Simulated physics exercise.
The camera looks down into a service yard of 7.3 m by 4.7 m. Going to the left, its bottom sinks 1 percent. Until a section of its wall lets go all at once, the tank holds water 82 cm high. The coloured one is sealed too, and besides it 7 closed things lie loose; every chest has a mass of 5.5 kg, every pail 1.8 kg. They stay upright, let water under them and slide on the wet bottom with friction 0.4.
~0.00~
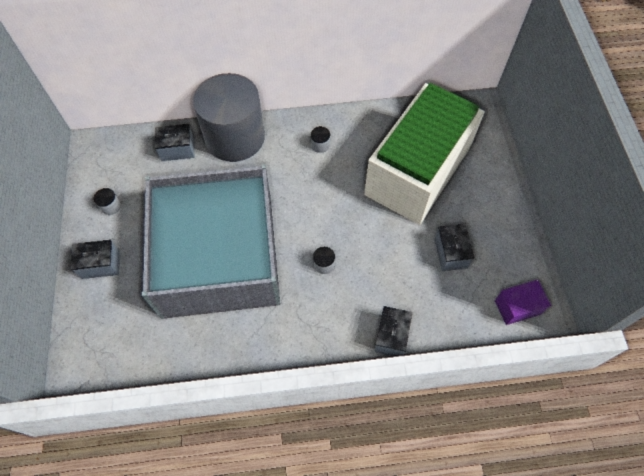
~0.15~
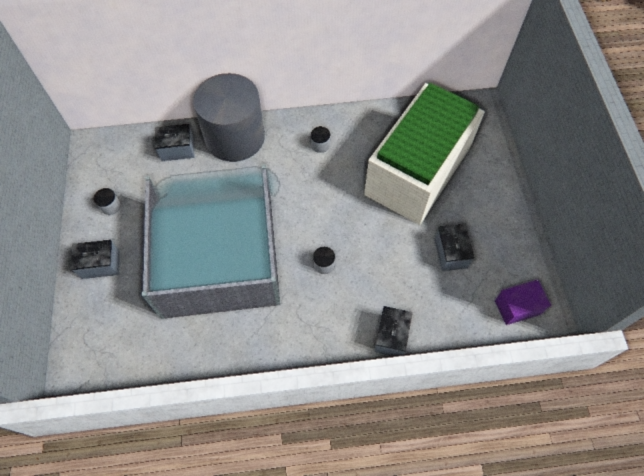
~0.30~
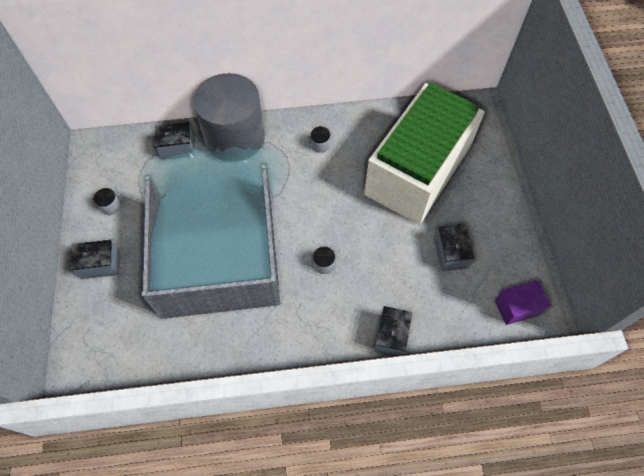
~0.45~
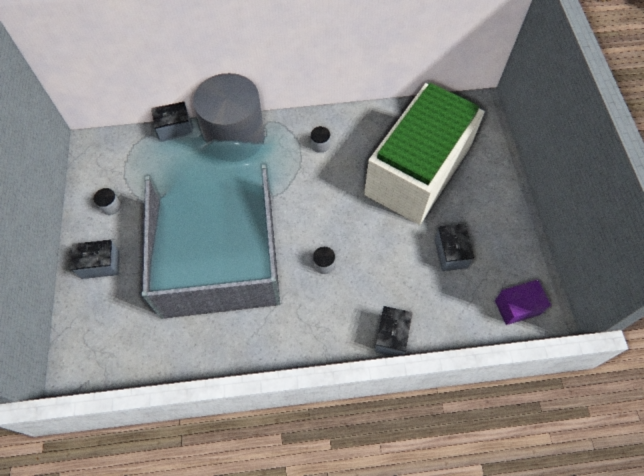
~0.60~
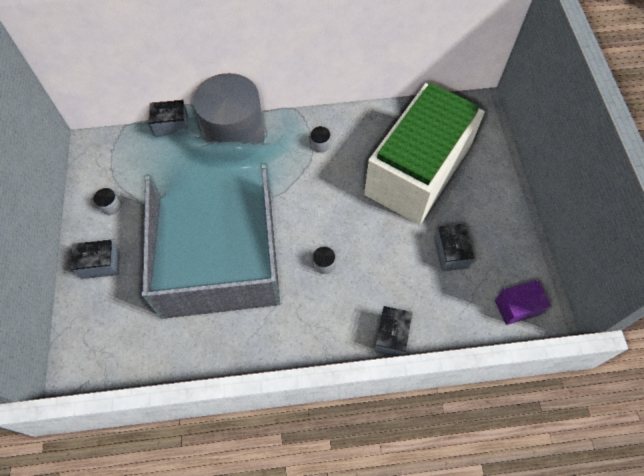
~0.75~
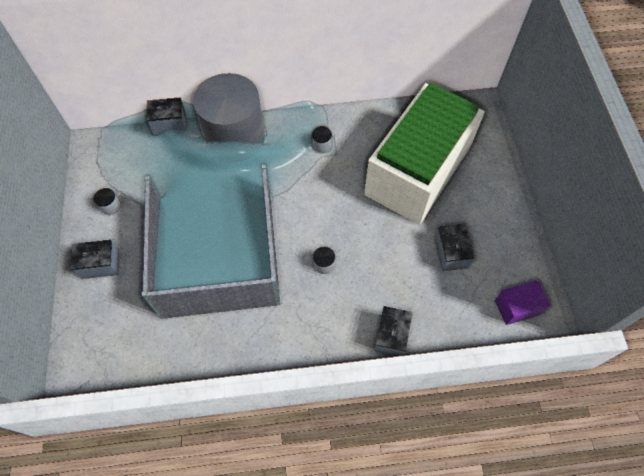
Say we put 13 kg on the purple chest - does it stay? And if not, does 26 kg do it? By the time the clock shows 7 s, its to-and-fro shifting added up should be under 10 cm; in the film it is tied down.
I expect the heavier figure to be needed.
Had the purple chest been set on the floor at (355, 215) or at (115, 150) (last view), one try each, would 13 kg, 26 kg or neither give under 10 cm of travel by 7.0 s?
Try 1: Greater mass required. Try 2: Both insufficient.
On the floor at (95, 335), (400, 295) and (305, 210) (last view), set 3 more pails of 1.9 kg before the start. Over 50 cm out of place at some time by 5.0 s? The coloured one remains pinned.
Each in turn: Further than that, not that far, not that far.
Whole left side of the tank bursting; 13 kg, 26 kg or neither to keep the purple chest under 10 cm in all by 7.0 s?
Well, in that case neither one does it.
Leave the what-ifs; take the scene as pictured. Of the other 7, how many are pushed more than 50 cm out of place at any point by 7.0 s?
The tally stands at 7.
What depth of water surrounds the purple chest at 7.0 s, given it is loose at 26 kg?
Around 8 cm.
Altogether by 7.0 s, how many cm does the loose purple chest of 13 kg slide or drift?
About 80 cm altogether.
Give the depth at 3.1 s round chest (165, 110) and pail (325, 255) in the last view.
Around 24 cm and 0 cm.
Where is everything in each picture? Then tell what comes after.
The purple chest at (527, 298), on the bottom; 2.9 m2 under water; 0 of 8 have shifted, in the first picture.
The purple chest at (527, 298) rests on the ground; 3.9 m2 under water; 0 of 8 have shifted, in the second picture.
The purple chest at (527, 298), on the bottom; water covers 4.9 m2; 0 of 8 have shifted, in the third picture.
The purple chest at (527, 298), on the bottom; 6.0 m2 under water; 1 of 8 have shifted, in the fourth picture.
The purple chest at (527, 298), on the bottom; 7.1 m2 under water; 1 of 8 have shifted, in the fifth picture.
The purple chest at (527, 298), on the bottom; water covers 7.7 m2; 1 of 8 have shifted, in the sixth picture.
After 1.4 s the purple chest would be 0 cm from its start with 13 kg and 0 cm from its start with 26 kg; 0 cm of water round it then.
After 3.1 s the purple chest would be 0 cm from its start with 13 kg and 0 cm from its start with 26 kg; 0 cm of water round it then.
After 4.9 s the purple chest would be 33 cm from its start with 13 kg and 0 cm from its start with 26 kg; 4 cm of water round it then.
After 7.0 s the purple chest would be 65 cm from its start with 13 kg and 0 cm from its start with 26 kg; 8 cm of water round it then.
